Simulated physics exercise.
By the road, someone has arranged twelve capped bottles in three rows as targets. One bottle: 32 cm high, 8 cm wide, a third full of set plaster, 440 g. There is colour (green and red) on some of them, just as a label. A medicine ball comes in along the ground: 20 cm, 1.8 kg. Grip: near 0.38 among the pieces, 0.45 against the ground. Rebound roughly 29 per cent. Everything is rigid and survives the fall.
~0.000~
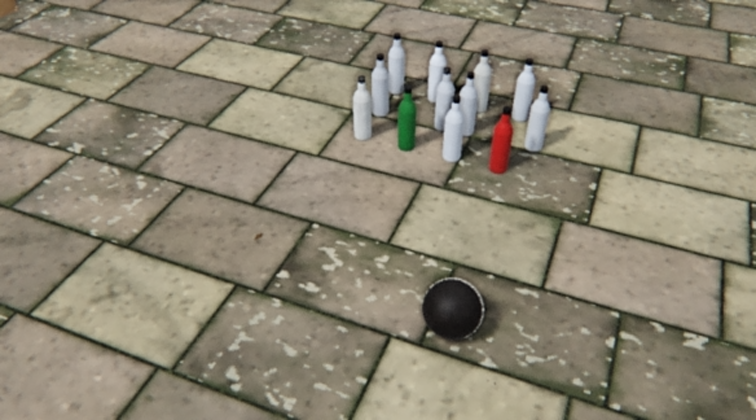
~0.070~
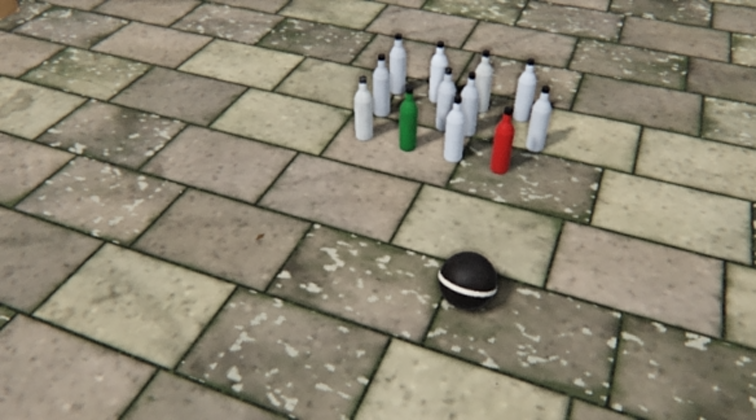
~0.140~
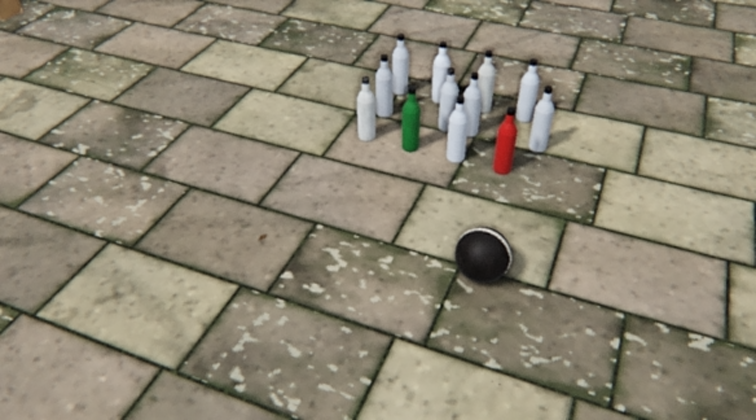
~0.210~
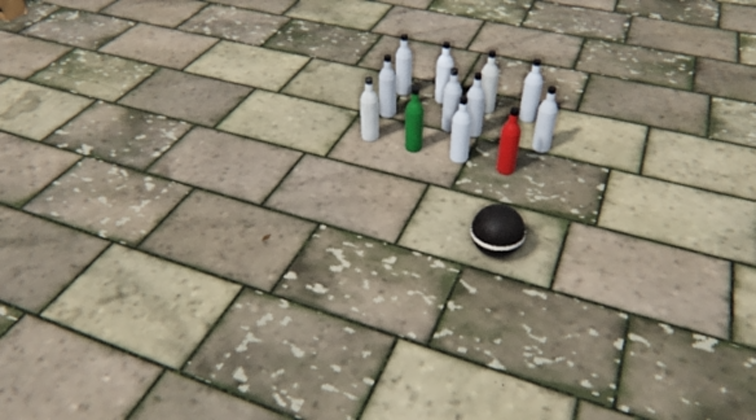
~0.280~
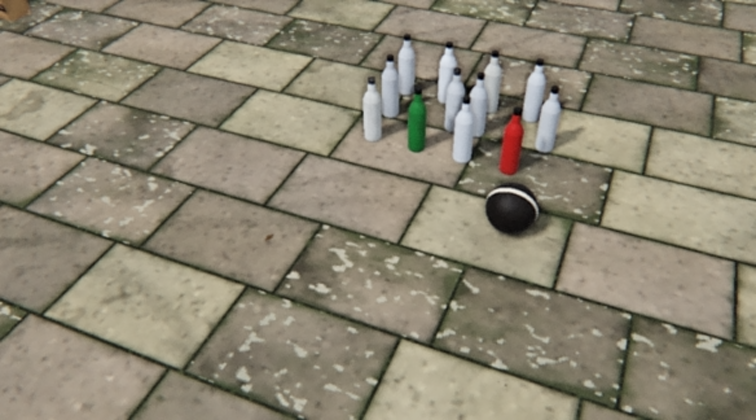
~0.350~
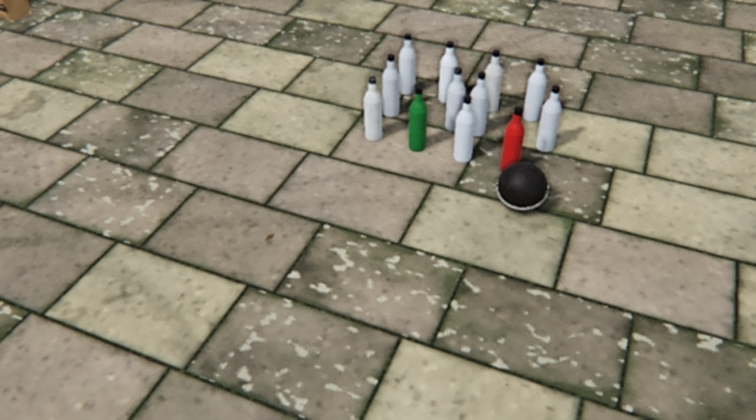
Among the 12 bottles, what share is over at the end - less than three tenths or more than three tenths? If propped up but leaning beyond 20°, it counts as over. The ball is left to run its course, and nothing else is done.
I would say under three tenths of them.
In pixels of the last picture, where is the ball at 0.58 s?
(556, 139), more or less.
After 0.48 s, ball still moving; 1 of the 12 bottles over; red bottle leaning 52°.
After 0.58 s, ball still moving; 2 of the 12 bottles over; red bottle leaning 42°.
After 0.72 s, ball still moving; 2 of the 12 bottles over; red bottle leaning 41°.
After 1.24 s, ball still moving; 2 of the 12 bottles over; red bottle leaning 37°.
At rest (2.3 s), ball rolling away; 1 of the 12 bottles over; red bottle shifted 14 cm; green bottle unmoved. That is 8 per cent. As the last picture would show them, middles, red bottle near (521, 123), green bottle near (418, 119).
